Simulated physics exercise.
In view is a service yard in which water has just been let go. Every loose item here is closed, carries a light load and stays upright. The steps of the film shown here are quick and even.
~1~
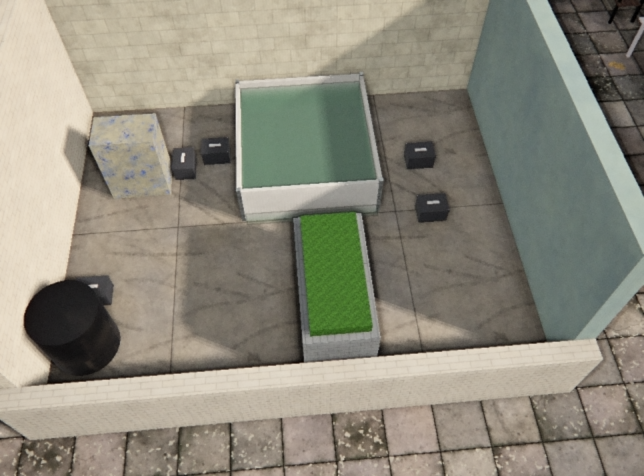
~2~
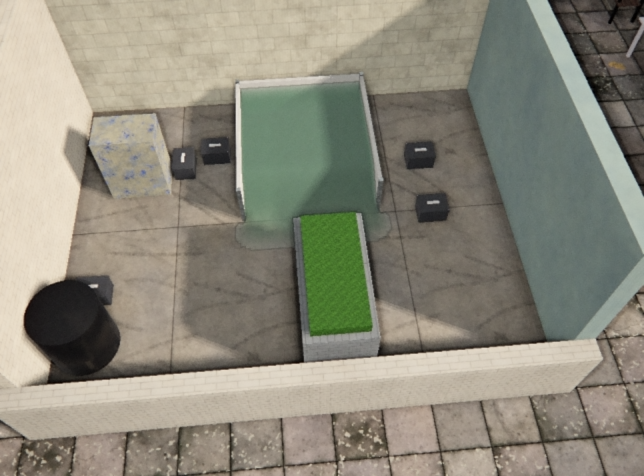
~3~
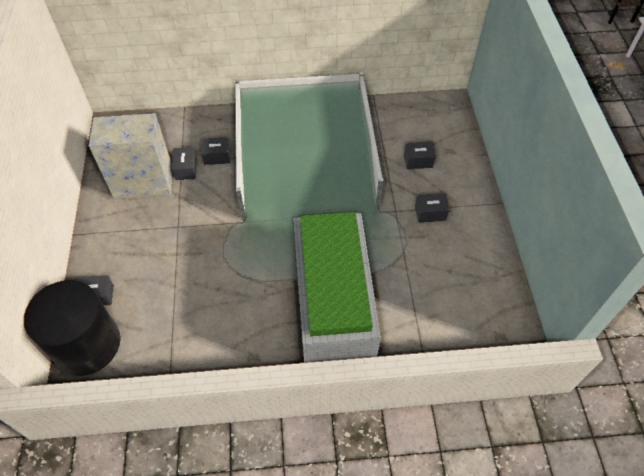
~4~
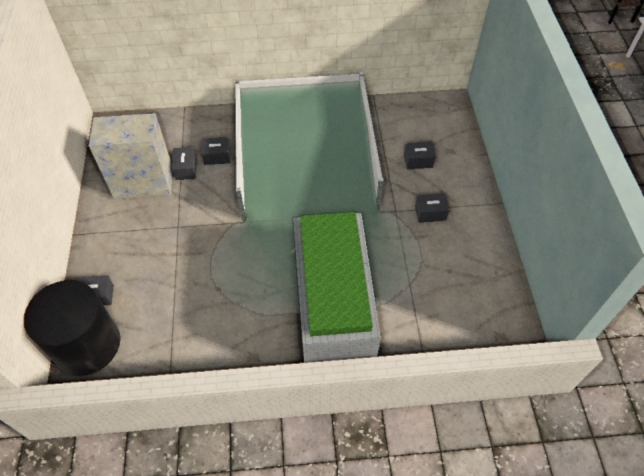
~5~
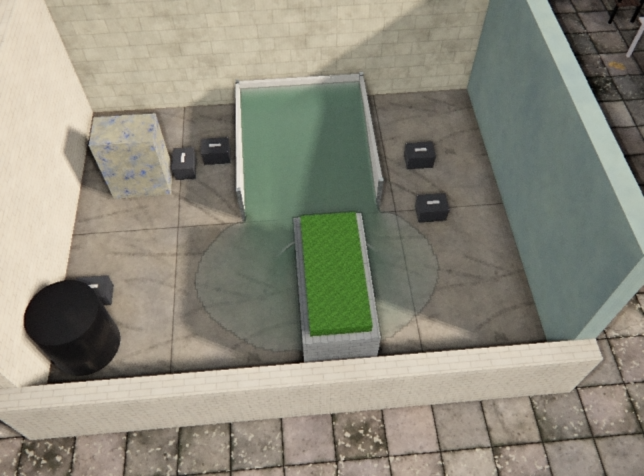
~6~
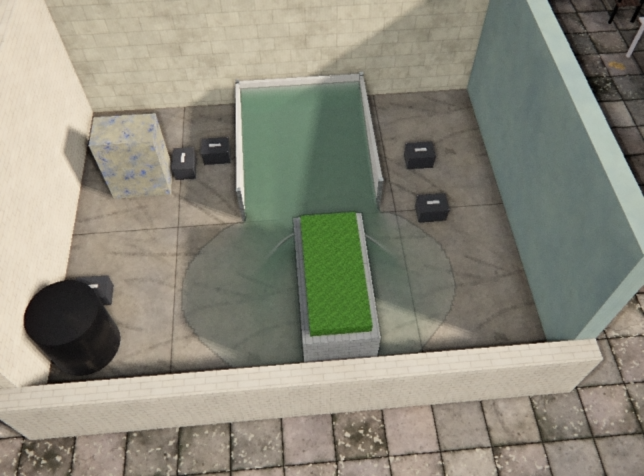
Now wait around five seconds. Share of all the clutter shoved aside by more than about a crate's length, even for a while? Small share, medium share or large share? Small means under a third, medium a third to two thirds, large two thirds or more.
A small share.
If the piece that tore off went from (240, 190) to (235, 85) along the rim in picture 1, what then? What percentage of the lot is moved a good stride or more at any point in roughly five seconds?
It comes to some 60 per cent.
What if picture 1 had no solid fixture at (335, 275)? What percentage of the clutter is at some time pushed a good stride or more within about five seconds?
Roughly 0 per cent.
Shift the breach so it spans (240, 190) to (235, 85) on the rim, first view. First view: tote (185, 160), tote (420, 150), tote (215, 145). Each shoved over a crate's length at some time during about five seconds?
Same order as named: Sent that far; not sent that far; sent that far.
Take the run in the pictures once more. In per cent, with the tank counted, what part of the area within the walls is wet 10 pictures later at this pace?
Close to 55 per cent, tank included.
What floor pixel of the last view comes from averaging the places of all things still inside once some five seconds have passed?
Their average sits at about pixel (270, 169).
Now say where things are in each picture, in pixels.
A tote at (183, 158) rests on the ground; a tote at (215, 145), on the bottom; 0 of 5 have shifted, in the first picture.
A tote at (183, 158), on the bottom; a tote at (215, 145) rests on the ground; 0 of 5 have shifted, in the second picture.
A tote at (183, 158) rests on the ground; a tote at (215, 145) rests on the ground; 0 of 5 have shifted, in the third picture.
A tote at (183, 158), on the bottom; a tote at (215, 145) rests on the ground; 0 of 5 have shifted, in the fourth picture.
A tote at (183, 158), on the bottom; a tote at (215, 145) rests on the ground; 0 of 5 have shifted, in the fifth picture.
A tote at (183, 158), on the bottom; a tote at (215, 145) rests on the ground; 0 of 5 have shifted, in the sixth picture.
A moment on, 0 of 5 are well off their spots; 0 afloat.
Next, 0 of 5 are well off their spots; 0 afloat.
Later, 1 of 5 are well off their spots; 0 afloat.
In the end, 1 of 5 are well off their spots, and 1 have been at some point; 0 afloat.
